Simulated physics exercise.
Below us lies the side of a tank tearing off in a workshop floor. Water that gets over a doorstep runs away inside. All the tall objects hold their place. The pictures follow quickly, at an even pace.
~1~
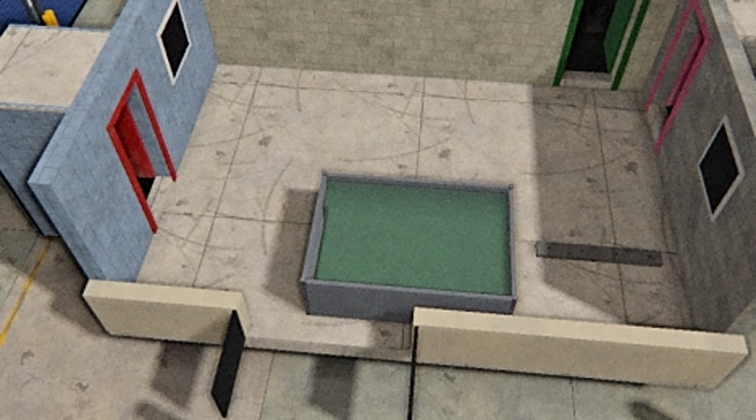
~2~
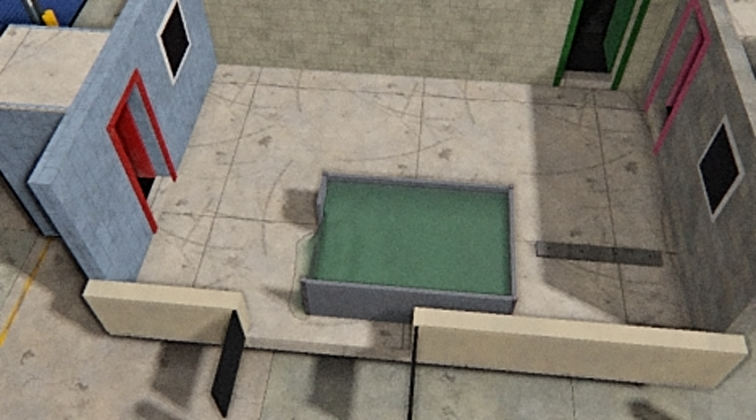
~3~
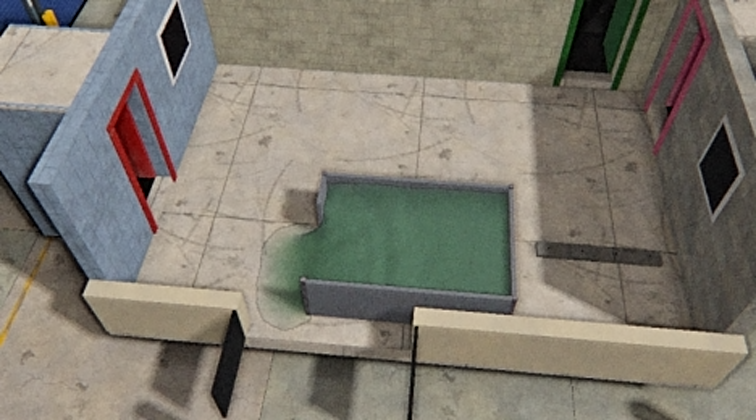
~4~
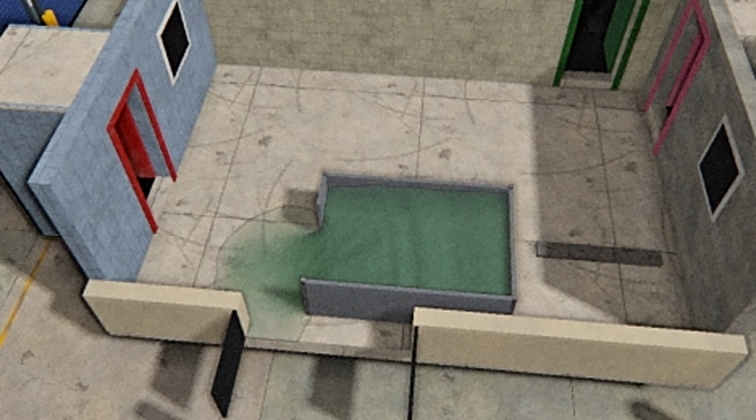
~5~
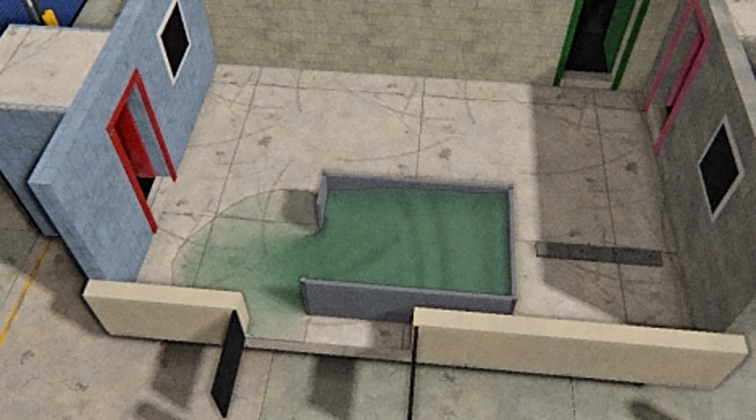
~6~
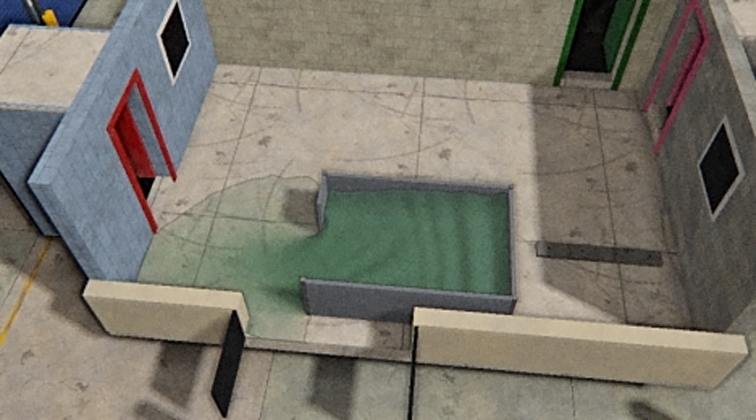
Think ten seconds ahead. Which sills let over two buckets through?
One by one: The pink door holds within the limit; the green door holds within the limit; the red door floods.
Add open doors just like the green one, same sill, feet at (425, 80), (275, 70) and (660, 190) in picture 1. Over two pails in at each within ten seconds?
As listed: Holds, passes that mark, keeps below it.
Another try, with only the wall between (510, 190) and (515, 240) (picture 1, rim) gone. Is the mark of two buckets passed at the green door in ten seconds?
Then: Green door is over.
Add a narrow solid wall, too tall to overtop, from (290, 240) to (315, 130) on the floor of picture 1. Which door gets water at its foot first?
The door marked red.
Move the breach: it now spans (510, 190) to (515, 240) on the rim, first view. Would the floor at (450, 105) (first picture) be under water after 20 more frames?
At that place: Flooded.
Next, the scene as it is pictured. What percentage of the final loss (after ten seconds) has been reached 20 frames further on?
Near 55 in a hundred.
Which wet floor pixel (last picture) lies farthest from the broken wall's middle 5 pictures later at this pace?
At about (190, 139).
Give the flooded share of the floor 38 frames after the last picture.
About 65 per cent.
A moment on, water covers 20 % of the floor; the pink door not reached, the green door not reached, the red door under two buckets in.
Next, water covers 20 % of the floor; the pink door not reached, the green door not reached, the red door over two buckets in.
Then, water covers 35 % of the floor; the pink door not reached, the green door not reached, the red door far over two buckets in.
Later, water covers 65 % of the floor; the pink door wet at the sill, nothing in, the green door wet at the sill, nothing in, the red door far over two buckets in.
In the end, water covers 95 % of the floor; the pink door wet at the sill, nothing in, the green door wet at the sill, nothing in, the red door far over two buckets in.
